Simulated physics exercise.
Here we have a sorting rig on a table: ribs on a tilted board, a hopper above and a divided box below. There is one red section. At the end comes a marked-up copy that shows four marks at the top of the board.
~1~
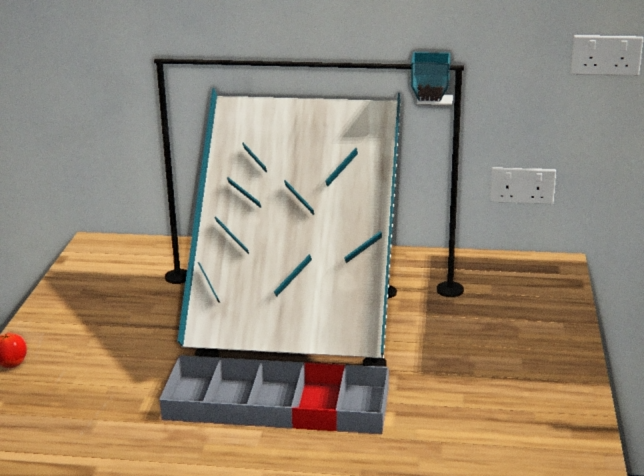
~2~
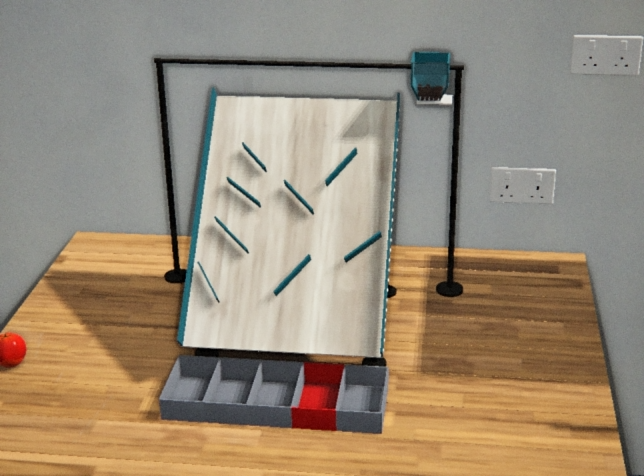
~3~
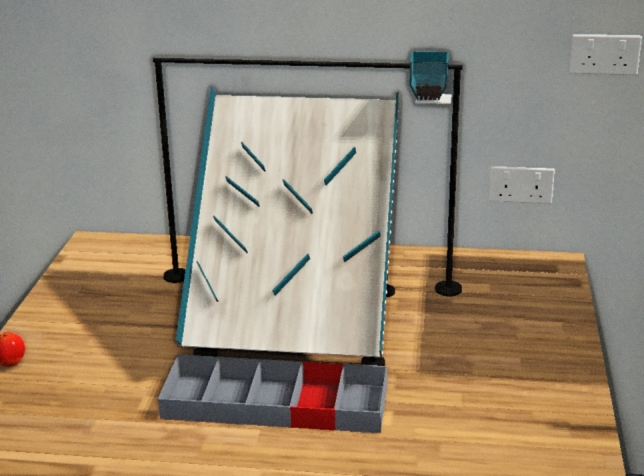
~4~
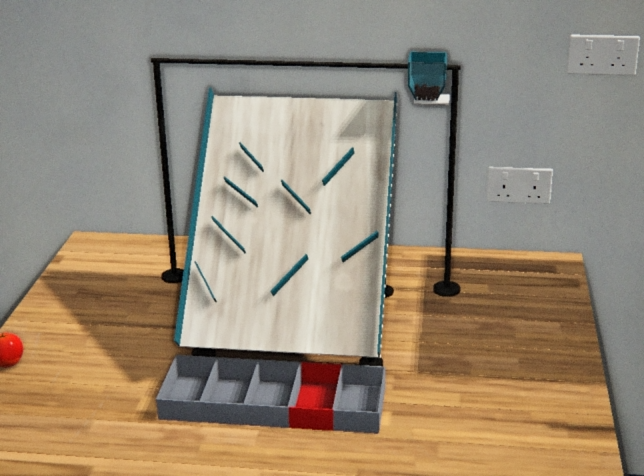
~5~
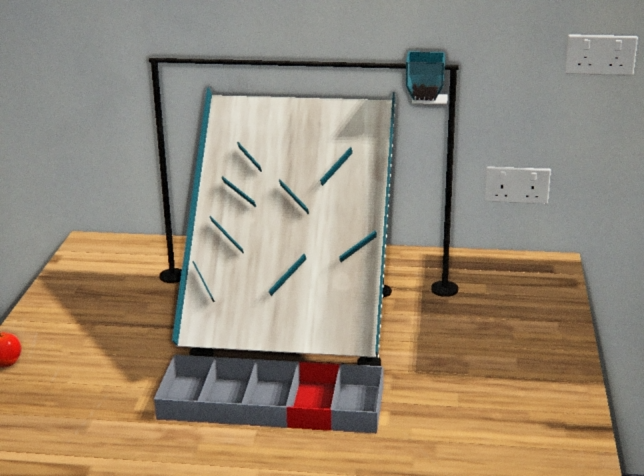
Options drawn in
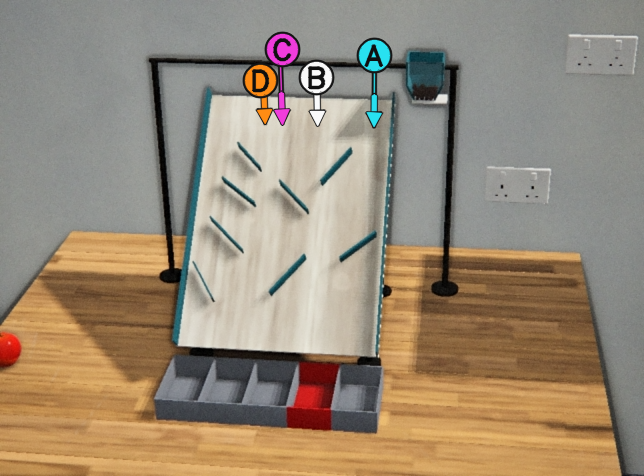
The video shows a tilted board with teal ribs on a wooden table, a small hopper of dark pieces above its right side and a divided grey box with one red section below; nothing moves except a slight view shift.
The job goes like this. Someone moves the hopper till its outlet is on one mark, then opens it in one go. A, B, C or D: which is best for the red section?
The answer is mark B.
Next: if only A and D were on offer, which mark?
Here it is mark A.
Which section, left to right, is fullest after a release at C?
It is the second one.
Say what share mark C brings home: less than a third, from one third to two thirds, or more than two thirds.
Mark C gives less than a third.
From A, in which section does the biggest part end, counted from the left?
The third from the left.
On the marked copy, mark A meets the board at (374, 121); mark B meets the board at (317, 120); mark C meets the board at (282, 119); mark D meets the board at (264, 118).
Choosing A, roughly a quarter in the red section, the larger part in other sections, just a few outside the box.
Choosing B, the larger part in the red section, about a tenth in other sections.
Choosing C, about a tenth in the red section, the larger part in other sections.
Choosing D, just a few in the red section, almost all in other sections, about a tenth outside the box.
